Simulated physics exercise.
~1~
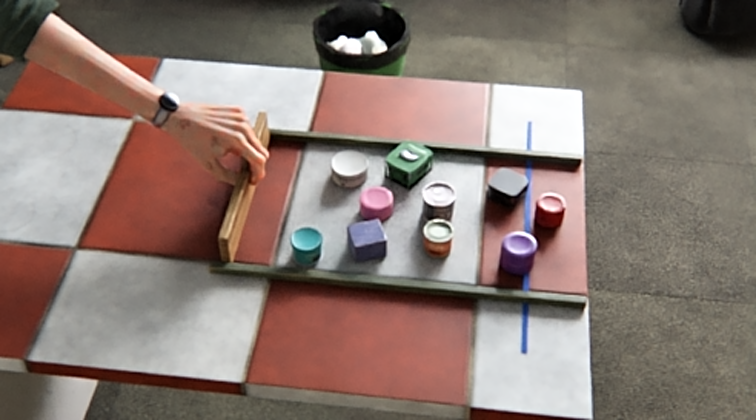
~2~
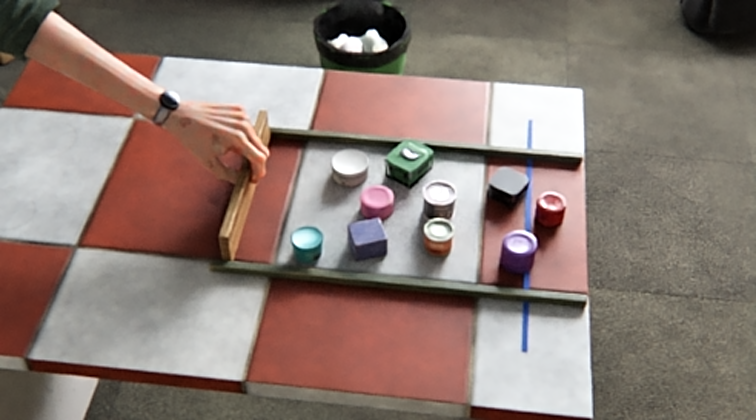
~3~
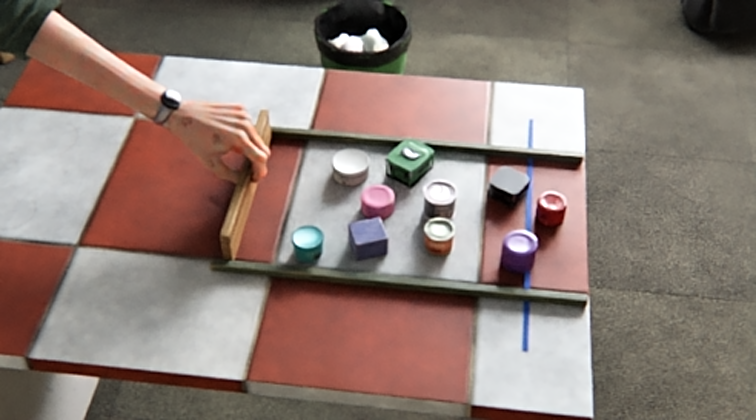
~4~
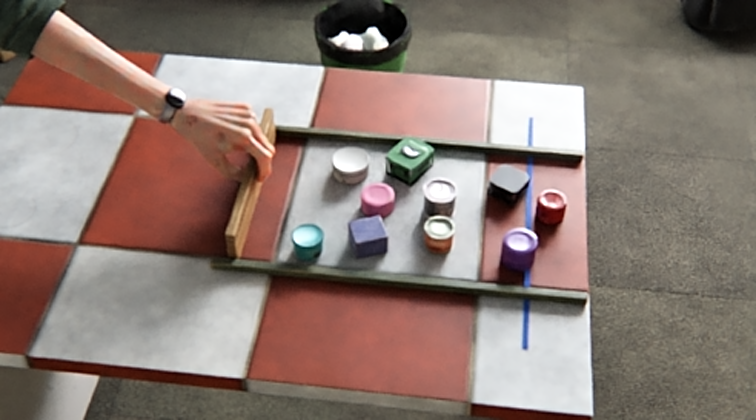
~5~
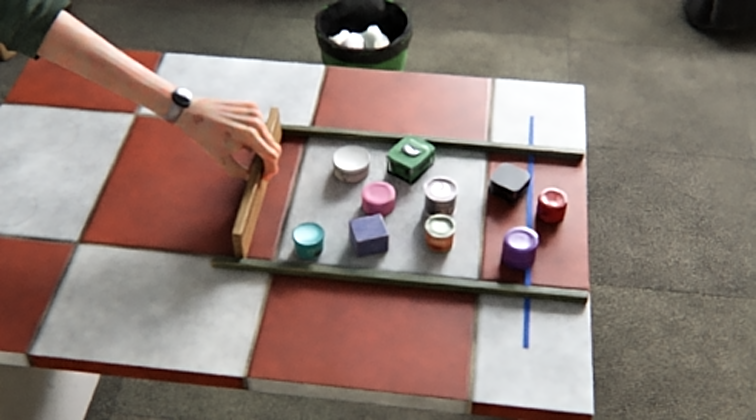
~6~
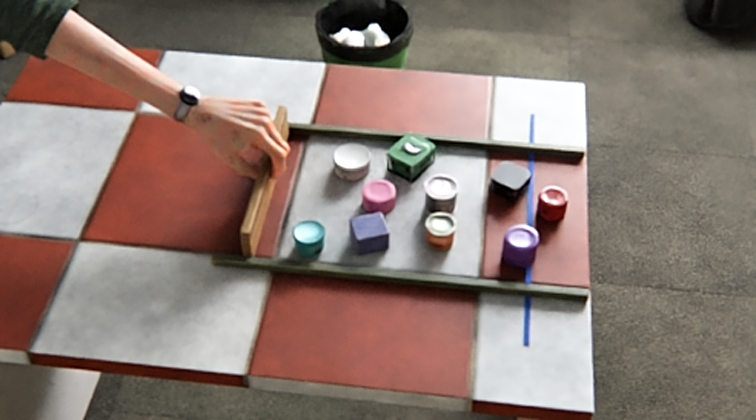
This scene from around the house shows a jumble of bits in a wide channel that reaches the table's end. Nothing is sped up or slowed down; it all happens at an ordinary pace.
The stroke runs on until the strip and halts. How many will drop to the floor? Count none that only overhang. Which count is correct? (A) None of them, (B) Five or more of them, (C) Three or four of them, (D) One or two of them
Answer: D.
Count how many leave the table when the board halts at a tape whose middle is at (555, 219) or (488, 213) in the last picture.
The counts would come to 5 and 0.
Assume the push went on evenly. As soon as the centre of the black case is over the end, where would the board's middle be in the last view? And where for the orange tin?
(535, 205) and (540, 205), roughly.
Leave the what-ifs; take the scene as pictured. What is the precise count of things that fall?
The figure is 1, exactly.
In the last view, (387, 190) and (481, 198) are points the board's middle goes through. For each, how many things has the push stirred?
At the first spot the count is 5, and at the second it is 10.
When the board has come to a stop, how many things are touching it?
The count in contact is 5.
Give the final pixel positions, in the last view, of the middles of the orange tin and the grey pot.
Around (576, 242), then around (578, 204).
Soon after, none off yet; red lid at rest near (552, 204); purple lid at rest near (520, 247); black case at rest near (510, 182).
Then, none off yet; red lid moved a little near (564, 204); purple lid moved about its own width near (555, 255); black case moved about its own width near (539, 183).
At rest, the number that fall off is one or two; fallen, red lid.
